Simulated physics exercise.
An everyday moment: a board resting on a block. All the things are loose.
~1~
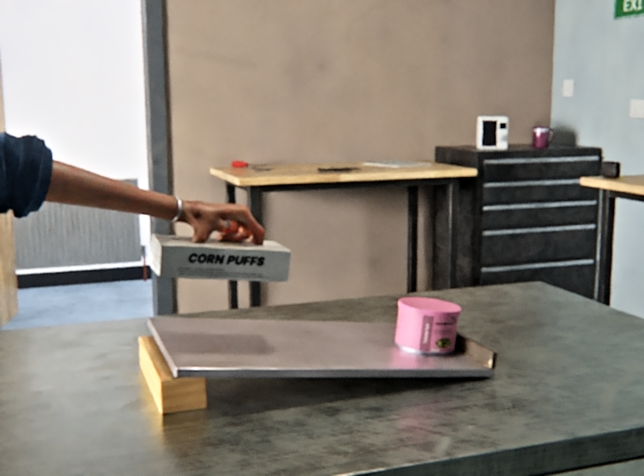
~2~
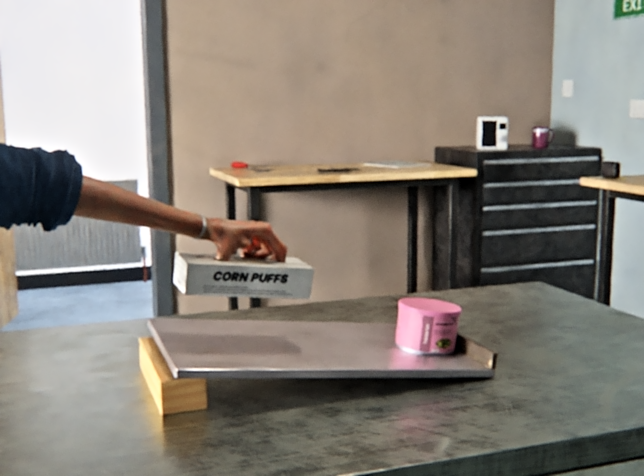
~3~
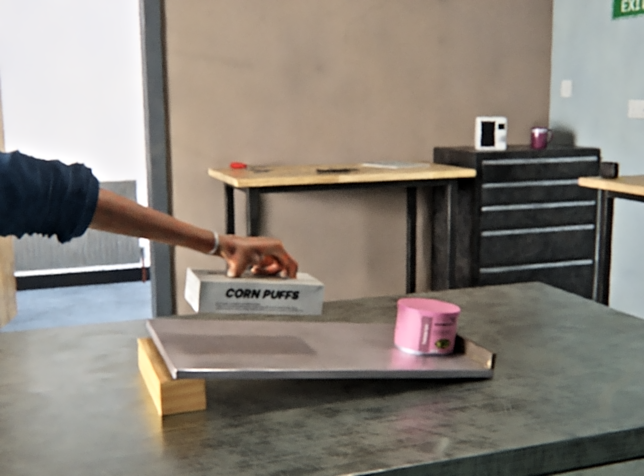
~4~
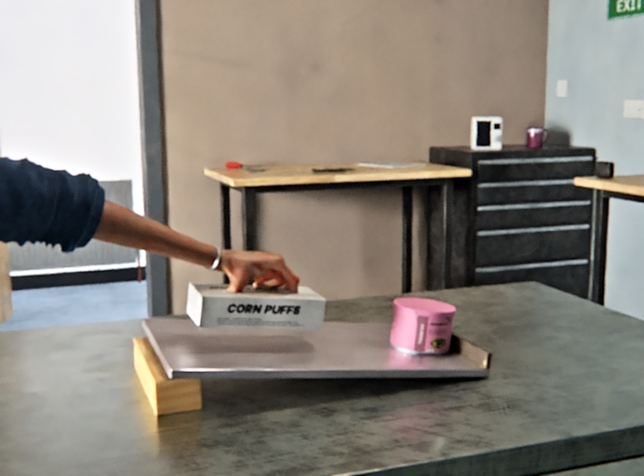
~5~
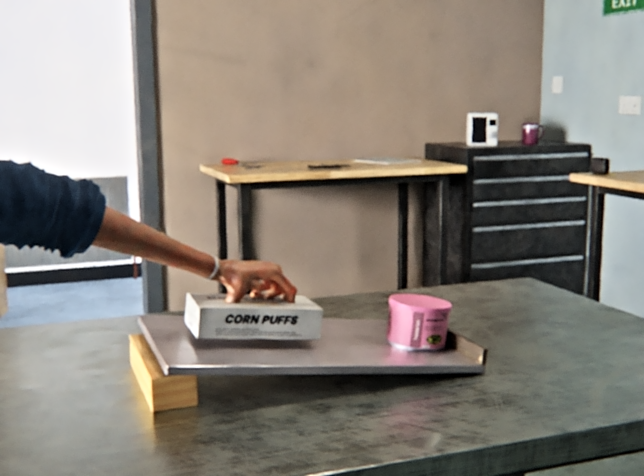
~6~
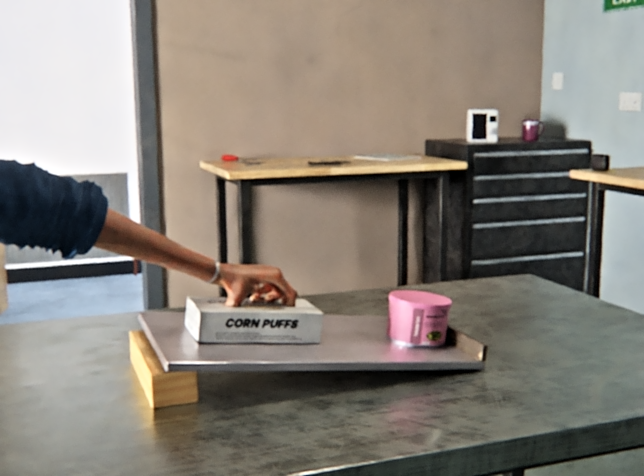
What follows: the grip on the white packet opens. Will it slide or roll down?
In the end the white packet stays where it is put.
Then, 0.30 s later than the last frame, all is still.
Then, 0.70 s later than the last frame, white packet resting near (254, 320).
When it is over, both as before. End places, in pixels of the last picture, white packet near (254, 320). The white packet keeps its place.
